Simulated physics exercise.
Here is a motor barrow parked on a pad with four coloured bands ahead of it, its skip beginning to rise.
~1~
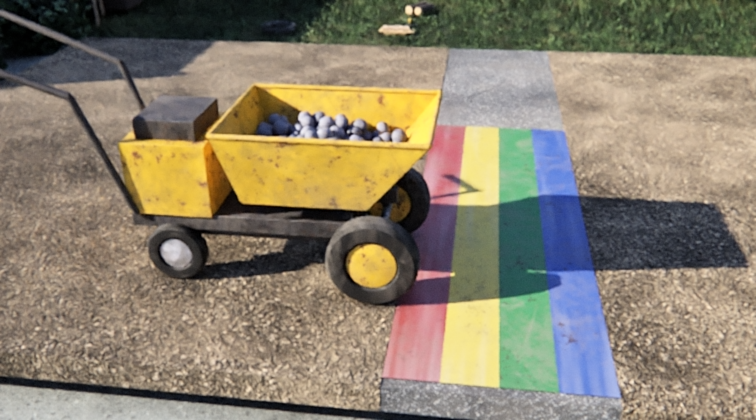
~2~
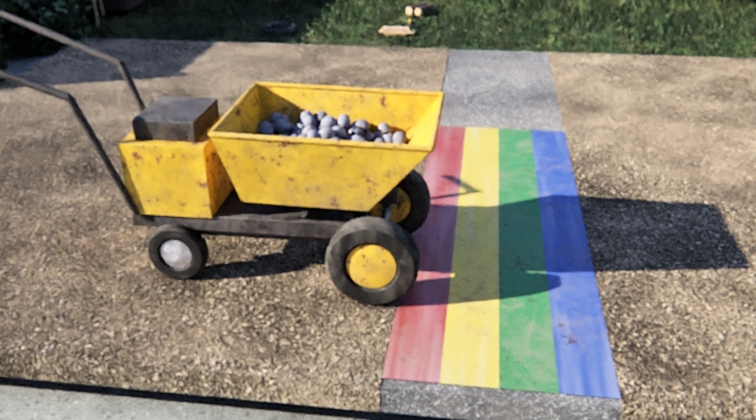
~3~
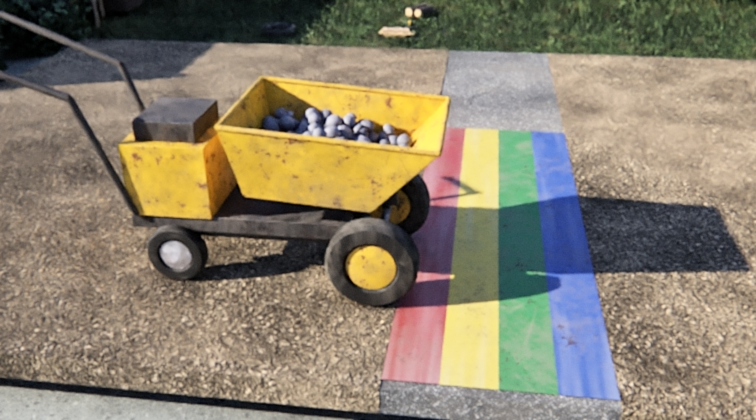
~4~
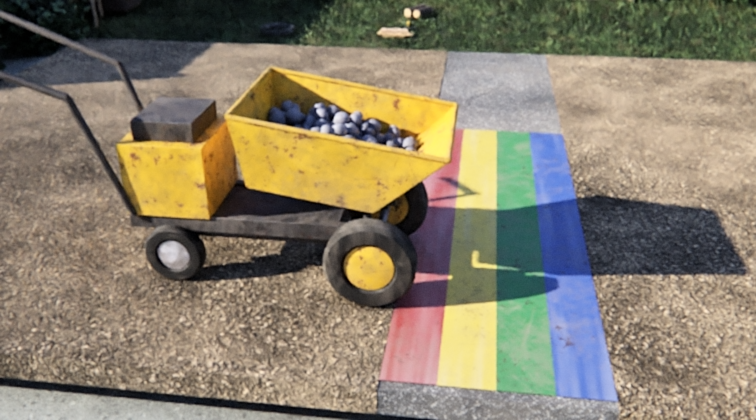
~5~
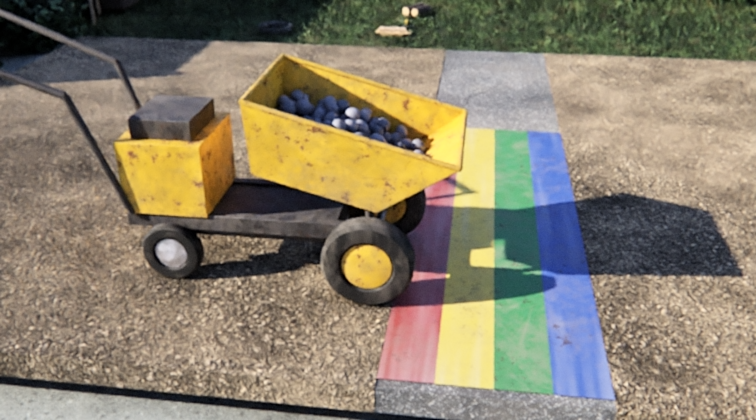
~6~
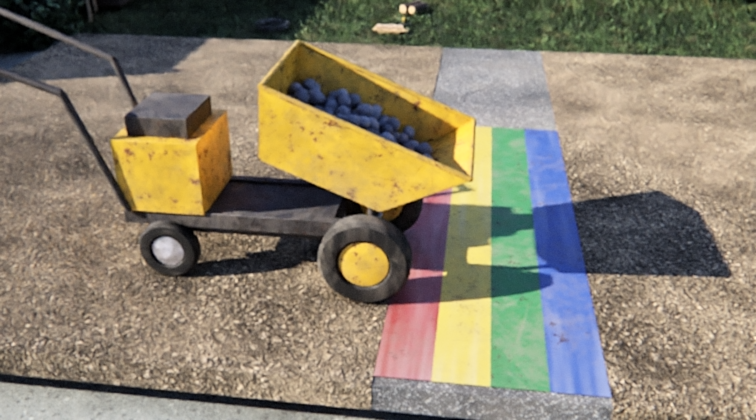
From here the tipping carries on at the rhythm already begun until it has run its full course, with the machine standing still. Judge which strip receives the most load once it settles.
The strip receiving the most is the blue one.
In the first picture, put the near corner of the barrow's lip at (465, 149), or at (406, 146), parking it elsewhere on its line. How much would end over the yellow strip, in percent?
0 % and 0 %, in that order.
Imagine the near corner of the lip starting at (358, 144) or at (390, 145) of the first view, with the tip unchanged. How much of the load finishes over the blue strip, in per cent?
Close to 10 in a hundred, and close to 20 in a hundred.
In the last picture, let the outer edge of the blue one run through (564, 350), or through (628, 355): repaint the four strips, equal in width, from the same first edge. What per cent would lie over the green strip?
About 0 %, then 20 %.
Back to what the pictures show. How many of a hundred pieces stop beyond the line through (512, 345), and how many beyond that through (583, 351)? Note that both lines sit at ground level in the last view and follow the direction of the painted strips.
Result, first then second: 70 %, 30 %.
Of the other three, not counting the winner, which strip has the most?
I'd say the green strip.
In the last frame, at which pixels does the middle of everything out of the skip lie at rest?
Somewhere around (572, 274) in the last picture.
Soon, skip tipped steeply; all in the skip.
A while on, skip tipped right over; about two thirds in the skip; about a quarter over the green strip; about a quarter over the blue strip; a stray few off the paint.
Towards the end, skip tipped right over; about a third in the skip; a small part over the green strip; about a third over the blue strip; about a quarter off the paint.
Finally, skip tipped right over; about a third in the skip; none over the red strip; none over the yellow strip; a small part over the green strip; about a quarter over the blue strip; about a quarter off the paint.
